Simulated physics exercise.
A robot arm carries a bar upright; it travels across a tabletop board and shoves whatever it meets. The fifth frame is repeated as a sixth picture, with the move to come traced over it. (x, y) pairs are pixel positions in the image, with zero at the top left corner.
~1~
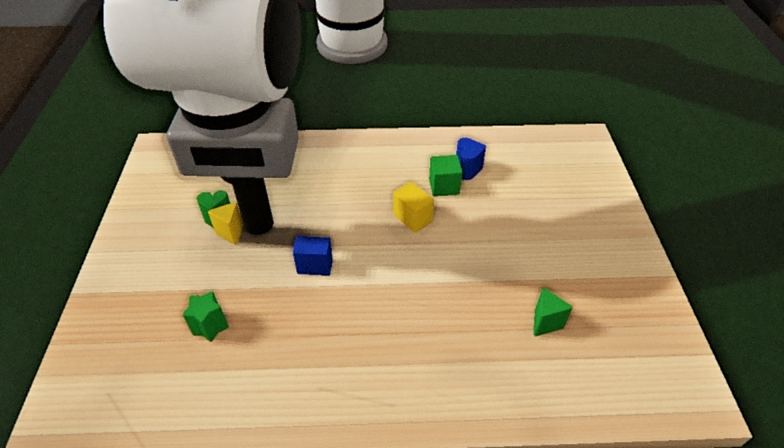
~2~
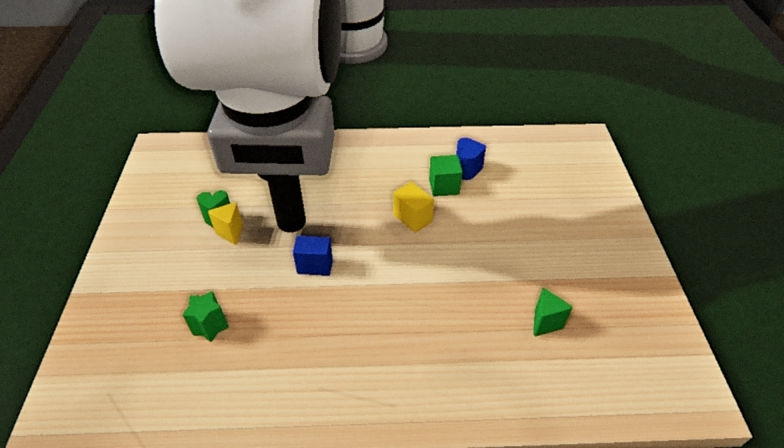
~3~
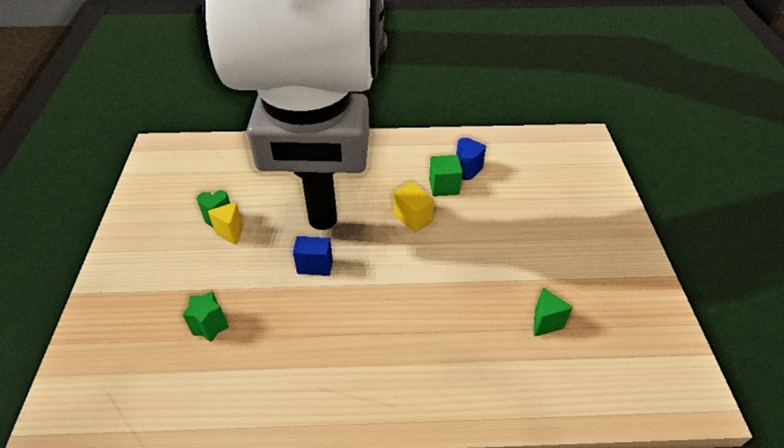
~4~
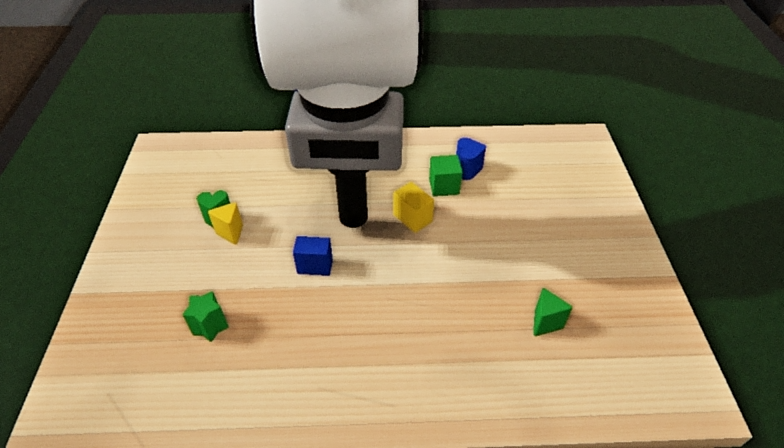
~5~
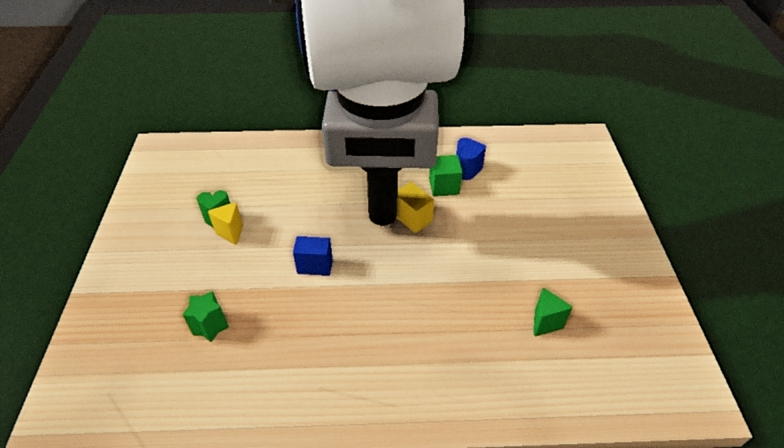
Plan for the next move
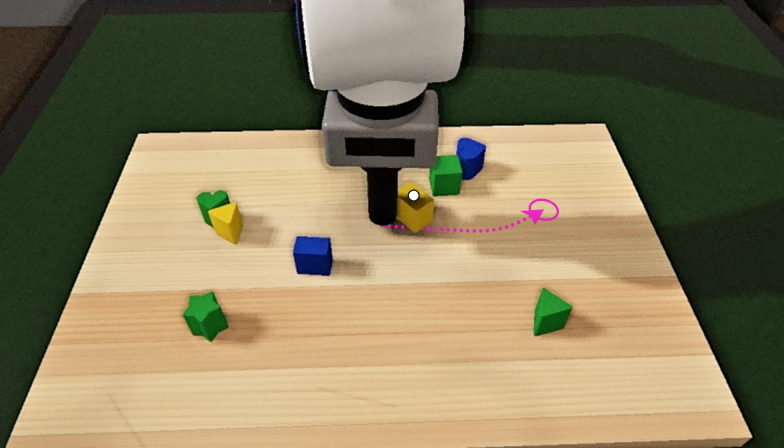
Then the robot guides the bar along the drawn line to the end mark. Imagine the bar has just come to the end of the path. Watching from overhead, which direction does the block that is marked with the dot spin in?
It rotates counterclockwise.
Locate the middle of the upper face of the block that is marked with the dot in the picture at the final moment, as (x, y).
Its top centre lands on (447, 188).
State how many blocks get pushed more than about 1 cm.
Here I'd predict a lone block moving more than 1 cm.
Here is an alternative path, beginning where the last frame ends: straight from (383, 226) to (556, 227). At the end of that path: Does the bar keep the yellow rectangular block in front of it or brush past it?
The bar has moved past the yellow rectangular block by the time the path ends.
Drawn move, from (383, 226) via (441, 229) and (498, 229), ending at (544, 210); the dot is on the yellow rectangular block.
What follows on the original path. One third of the way, bar at (442, 219); yellow rectangular block at (446, 188), turned 40° anticlockwise.
Two thirds of the way, bar at (501, 219); yellow rectangular block at (447, 188), turned 45° anticlockwise.
At the end, bar at (547, 199); yellow rectangular block at (447, 188), turned 45° anticlockwise; green square block still.
